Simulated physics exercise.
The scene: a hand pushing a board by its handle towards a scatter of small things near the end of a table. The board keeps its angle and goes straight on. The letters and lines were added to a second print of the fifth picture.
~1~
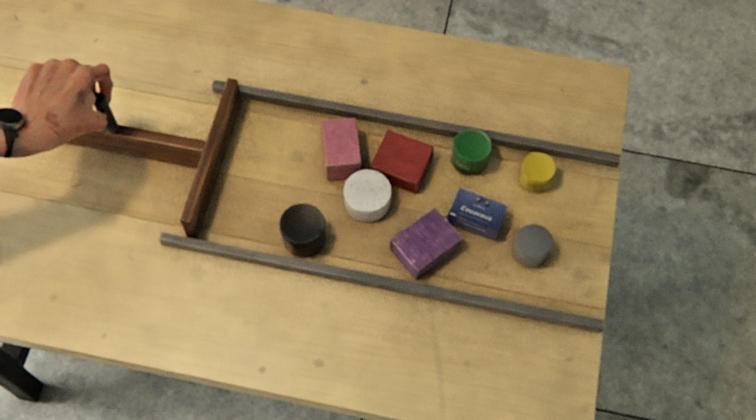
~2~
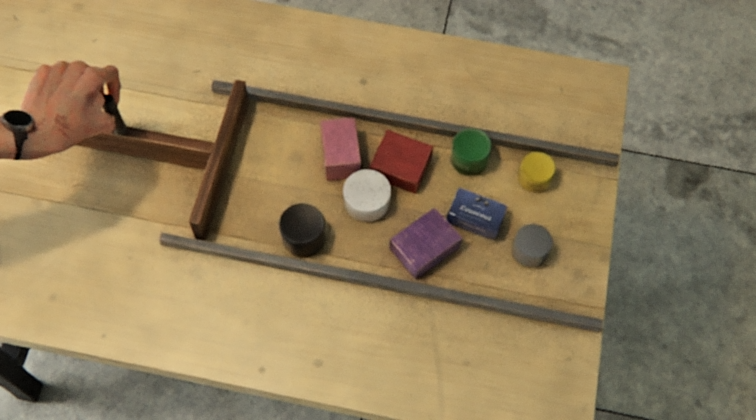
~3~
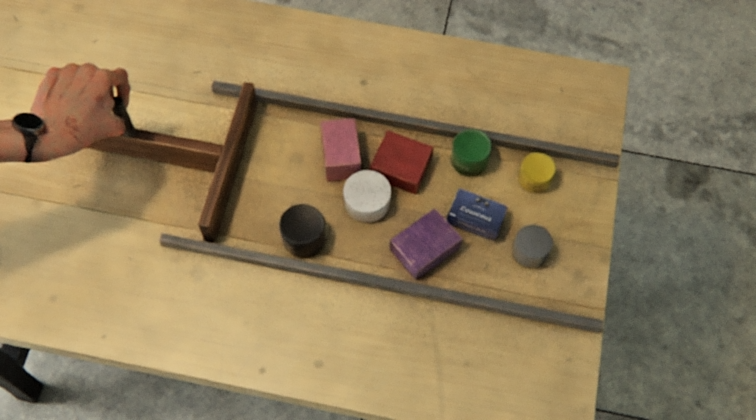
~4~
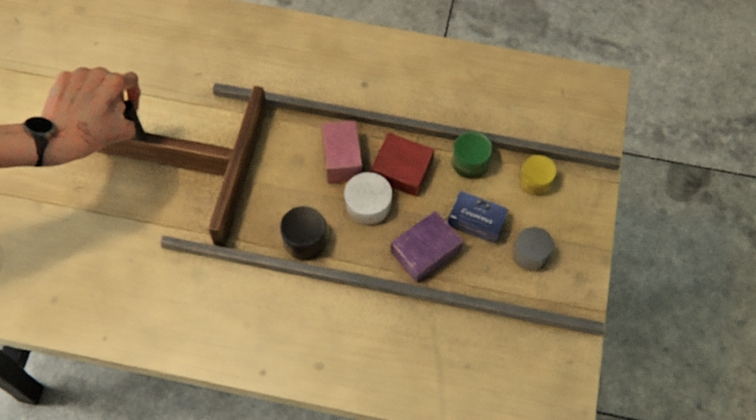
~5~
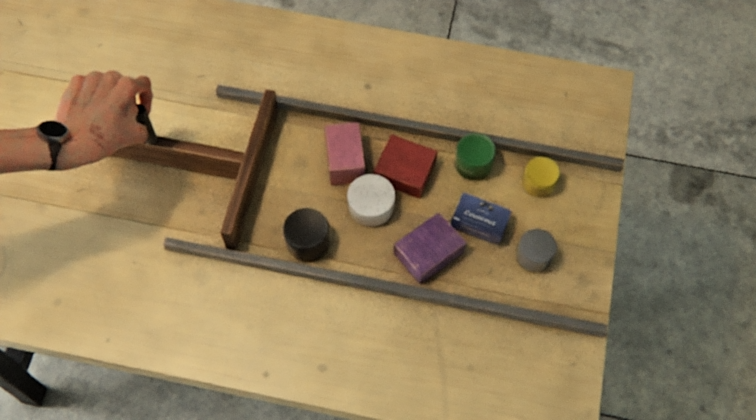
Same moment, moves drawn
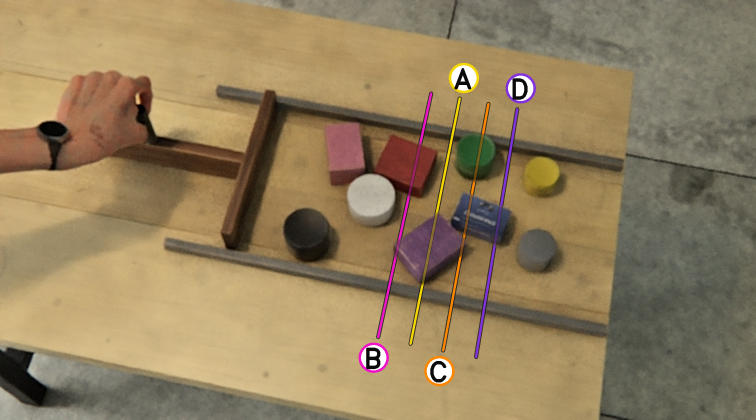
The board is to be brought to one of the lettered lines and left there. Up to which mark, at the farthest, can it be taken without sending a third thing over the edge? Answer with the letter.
No farther than D.
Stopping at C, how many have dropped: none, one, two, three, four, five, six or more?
The count is none.
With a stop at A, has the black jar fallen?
No.
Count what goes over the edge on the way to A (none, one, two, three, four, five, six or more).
By then, none.
On the marked copy, A at (437, 213); B at (406, 207); C at (467, 219); D at (498, 225).
Following D. Soon after the start, board (338, 175); black jar (353, 245); red block (412, 167).
Later, board (428, 193); yellow jar (577, 190); grey pot (554, 268).
In the end, board (498, 206); yellow jar (614, 215); green jar (615, 181); none fallen.
As for the rest, A is within the limit but short; B is within the limit but short; C is within the limit but short.
